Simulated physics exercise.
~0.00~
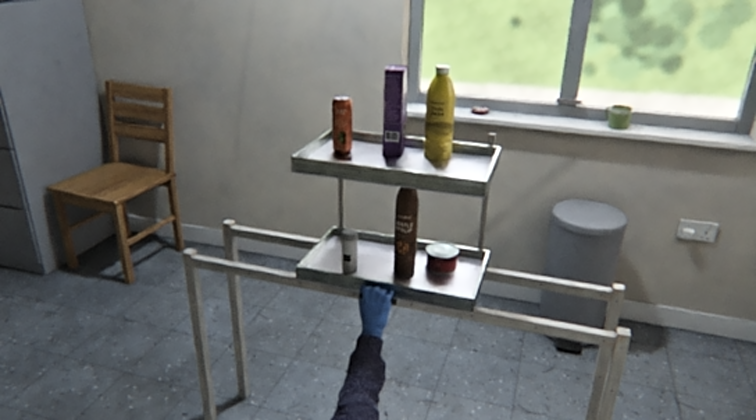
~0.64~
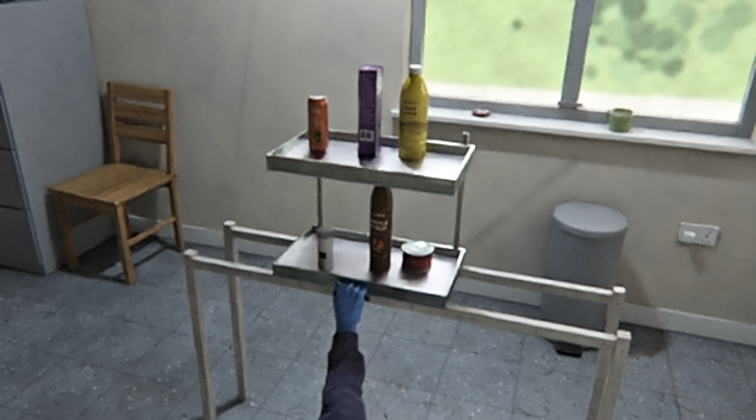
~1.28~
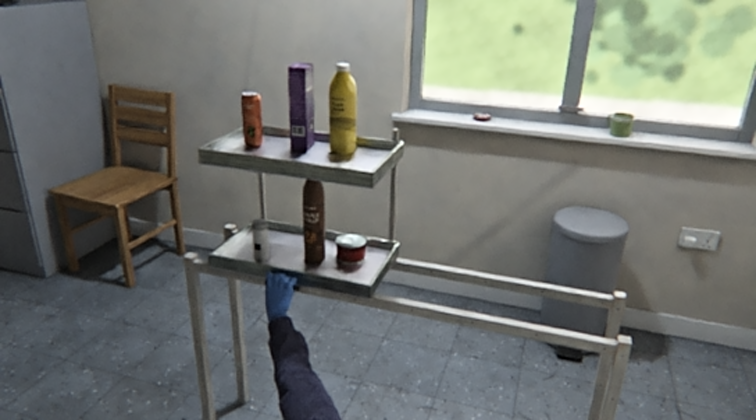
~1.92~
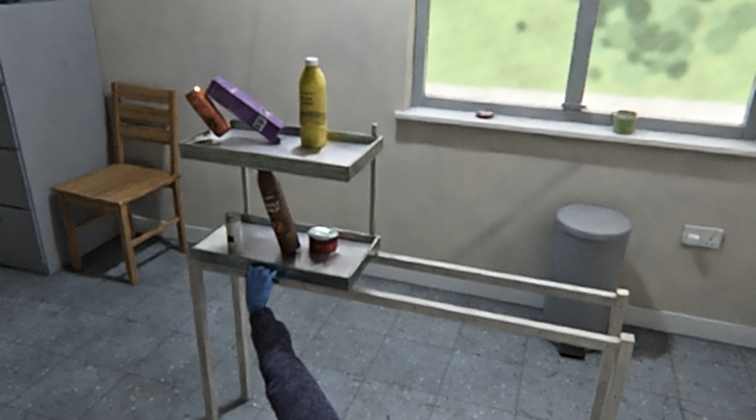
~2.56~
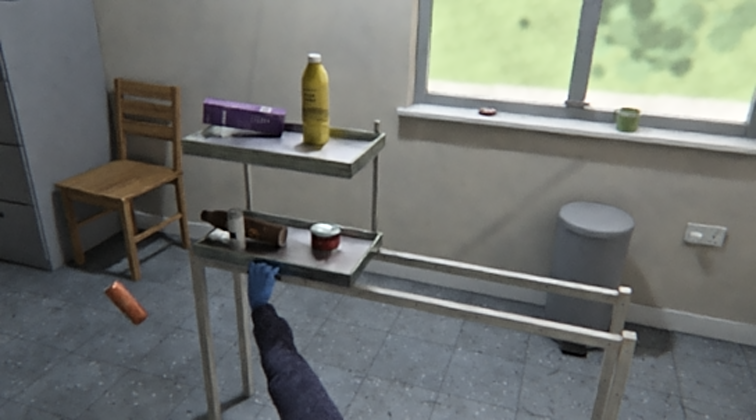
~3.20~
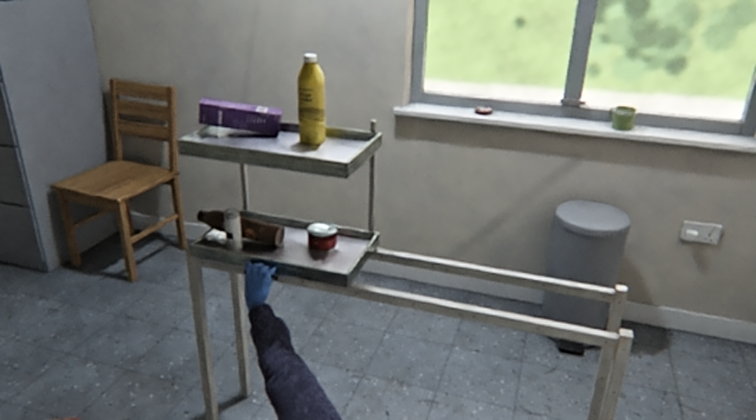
In a pale room with a chair, a window and a grey bin, seen from slightly above by a gently swaying camera, a two-level metal tray rack rests on rails. An orange can, a purple carton and a yellow bottle stand on top, with a small pale container, a brown bottle and a red tub below. A blue-gloved hand moves the rack left until it stops near the rail's end. The can, carton and brown bottle tip leftward. The can drops toward the floor and out of view, while the carton and brown bottle end lying on their trays. The yellow bottle stays upright and the red tub remains in place.
